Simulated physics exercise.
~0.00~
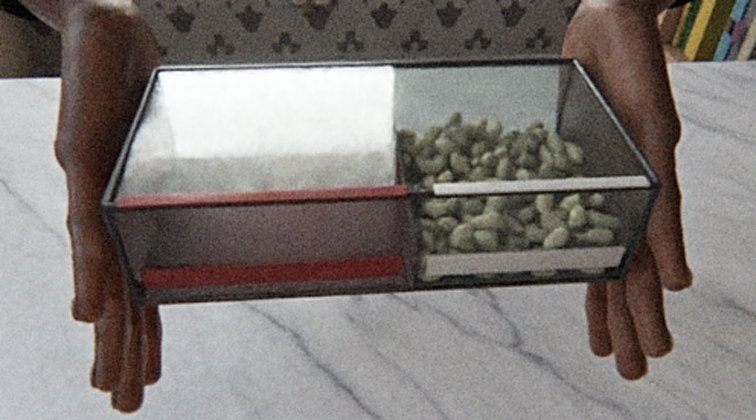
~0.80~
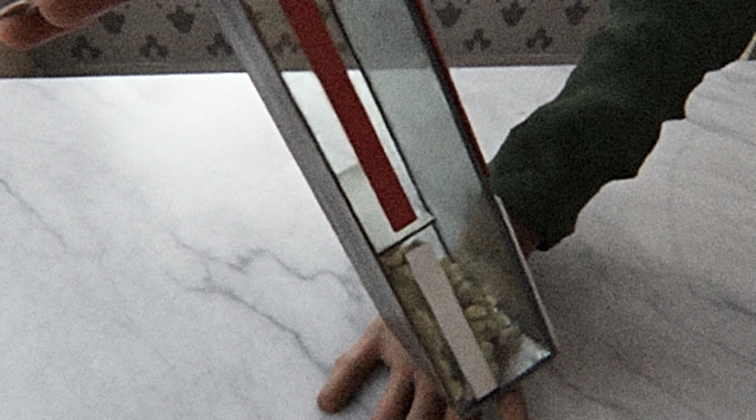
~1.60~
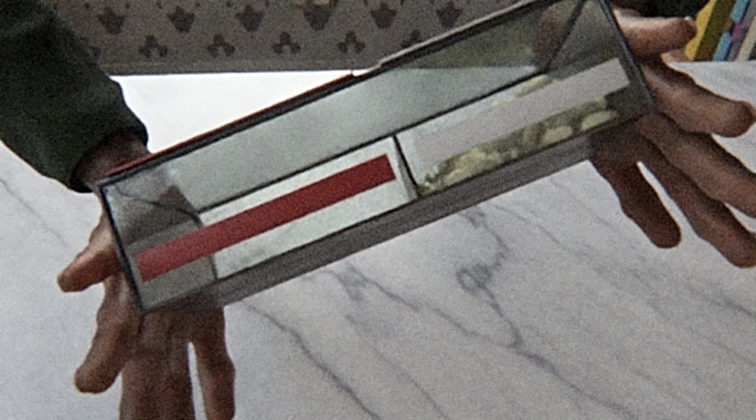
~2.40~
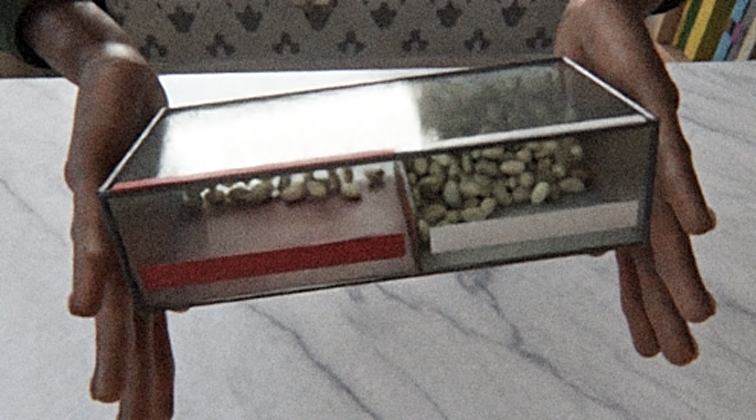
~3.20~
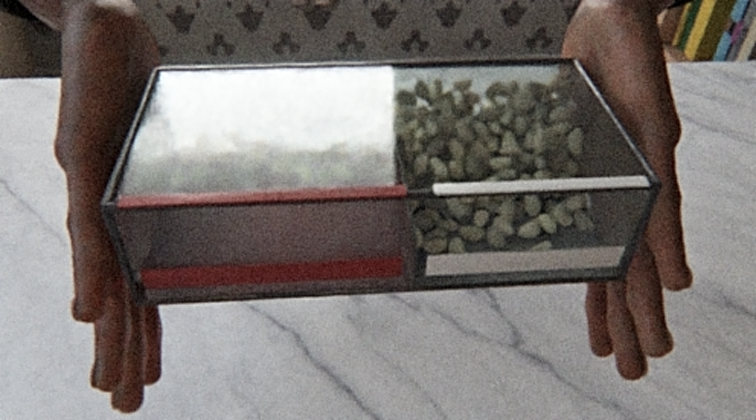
Two hands held a clear, lidded box of pale beans over a marble table, tipped it steeply onto its white-marked end, then tilted it the other way so some beans spilled toward the red-marked side, and levelled it with most still on the right.
